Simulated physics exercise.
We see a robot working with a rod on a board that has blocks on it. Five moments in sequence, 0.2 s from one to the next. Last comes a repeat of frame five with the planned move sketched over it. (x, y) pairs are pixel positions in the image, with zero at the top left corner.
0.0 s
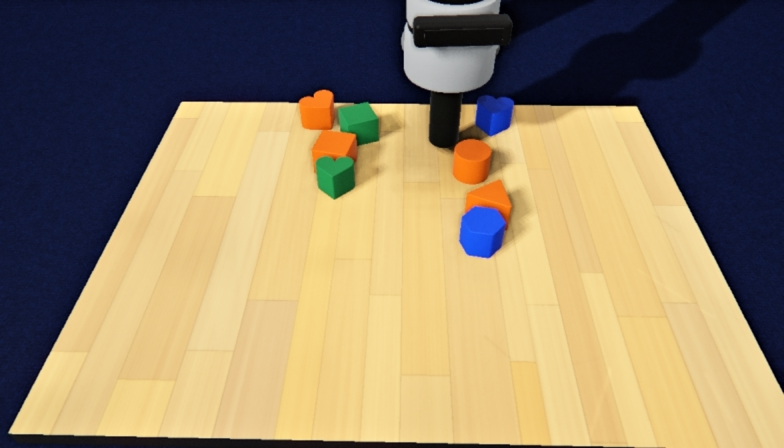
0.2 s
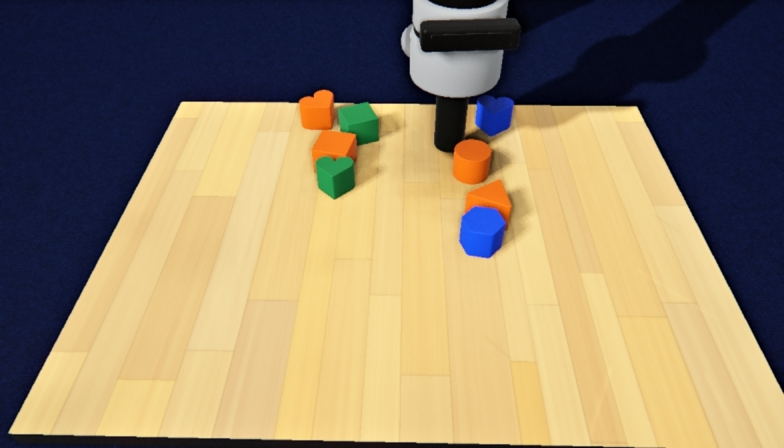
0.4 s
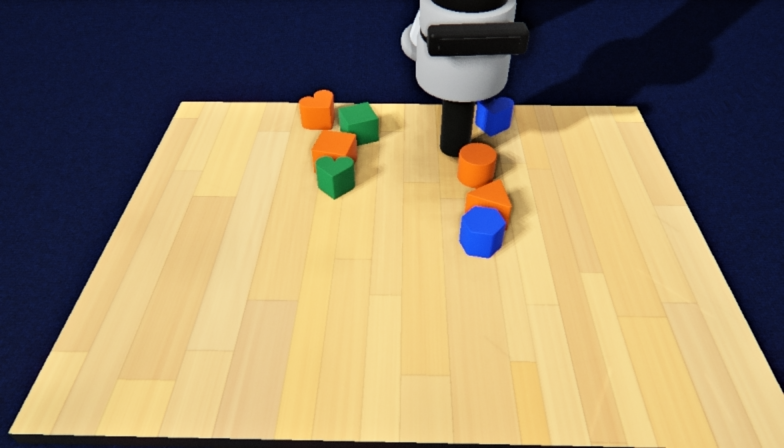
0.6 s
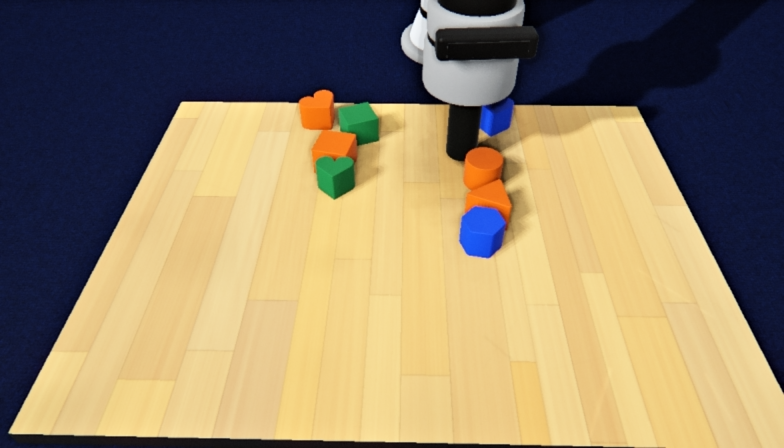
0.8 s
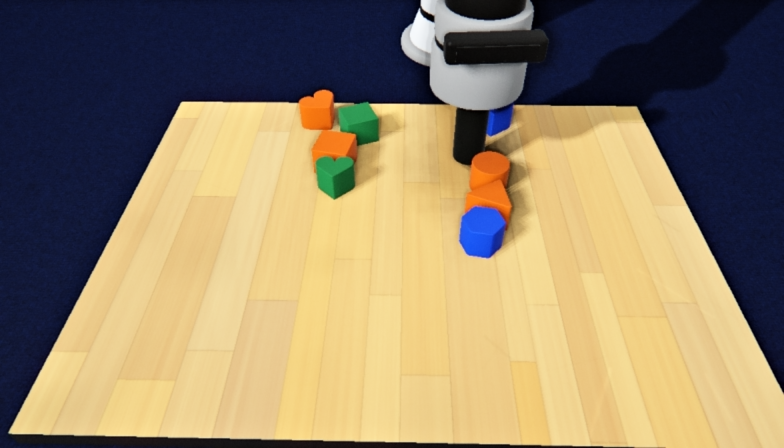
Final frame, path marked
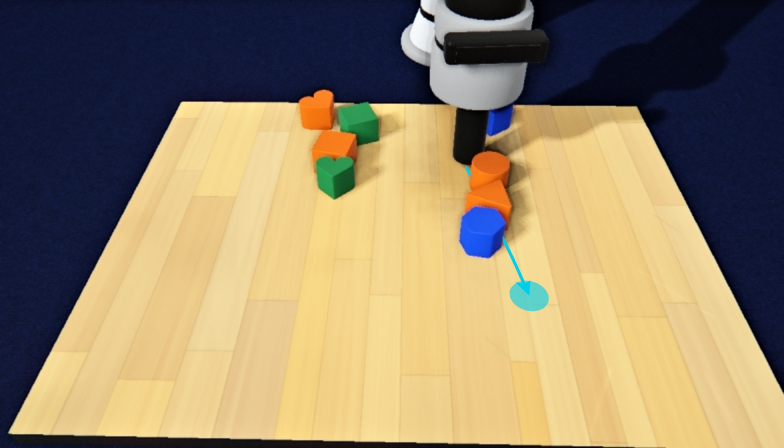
A pale wooden board lies against a dark blue backdrop, seen from above at an angle by a still camera. Toward its far side sit an orange heart, two green blocks and an orange block on the left, and a blue heart, an orange disc, an orange triangular block and a blue six-sided block on the right. A white-and-black robot arm moves its black rod slightly right and nearer, nudging the disc a short way toward the triangular block and increasingly covering the blue heart.
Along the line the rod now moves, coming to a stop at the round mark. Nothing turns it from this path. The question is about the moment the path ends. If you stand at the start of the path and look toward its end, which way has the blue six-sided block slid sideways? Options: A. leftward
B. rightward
I choose B.
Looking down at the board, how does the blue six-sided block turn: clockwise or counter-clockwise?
Viewed from above: Clockwise.
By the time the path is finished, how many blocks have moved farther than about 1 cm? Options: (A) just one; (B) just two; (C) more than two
The one that fits is C, more than two.
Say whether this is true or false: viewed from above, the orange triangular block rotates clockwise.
That statement is not accurate.
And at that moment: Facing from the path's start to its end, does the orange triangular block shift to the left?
Yes
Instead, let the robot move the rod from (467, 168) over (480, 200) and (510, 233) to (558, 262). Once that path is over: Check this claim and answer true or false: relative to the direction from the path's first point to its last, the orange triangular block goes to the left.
My answer: True.
The drawn path runs in a line from (467, 168) to (529, 296).
On the path given first. One third of the way, rod (487, 194); orange disc (526, 185); orange triangular block (513, 206), turned 55° clockwise.
Two thirds of the way, rod (509, 236); blue six-sided block (480, 236), turned 60° clockwise; orange disc (532, 189); orange triangular block (544, 233), turned 35° anticlockwise.
At the end, rod (532, 285); blue six-sided block (479, 238), turned 65° clockwise; orange disc (532, 189); orange triangular block (558, 244), turned 65° anticlockwise; blue heart block not moved.
